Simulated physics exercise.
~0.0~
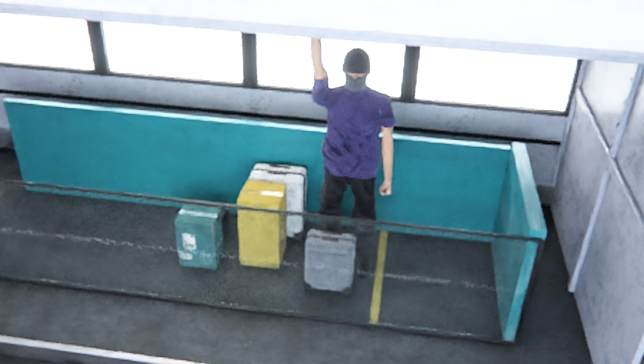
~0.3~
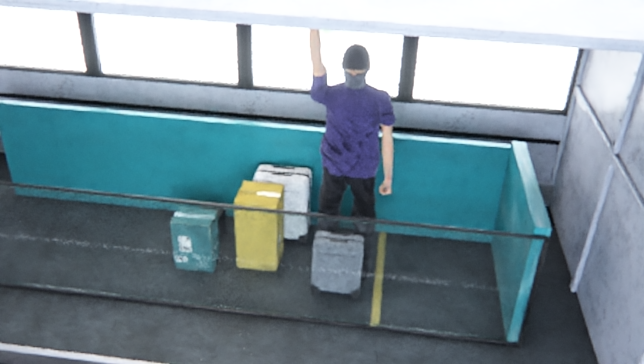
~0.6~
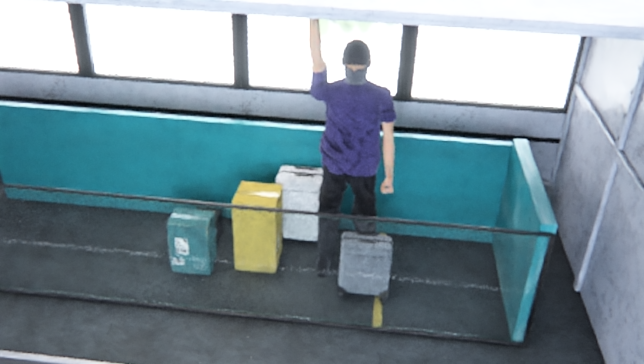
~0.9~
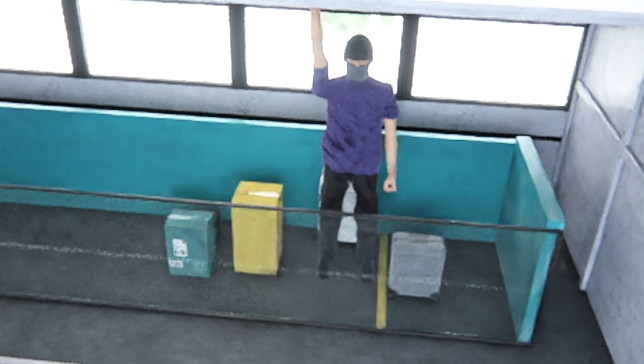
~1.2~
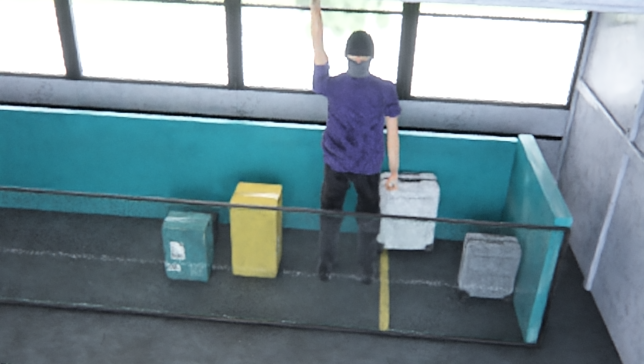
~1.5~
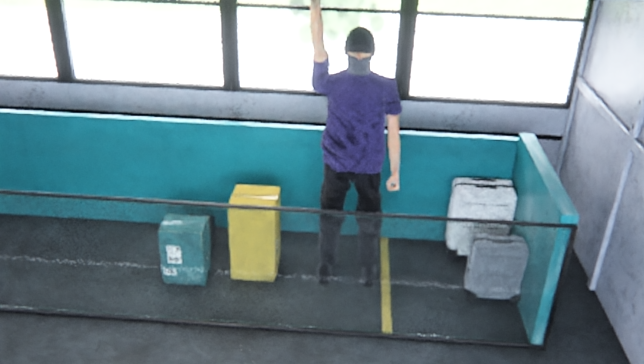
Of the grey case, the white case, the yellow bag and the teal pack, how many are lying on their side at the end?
None of them are lying on their side. The two cases slide to the right without tipping, and the yellow bag and teal pack stay upright too.
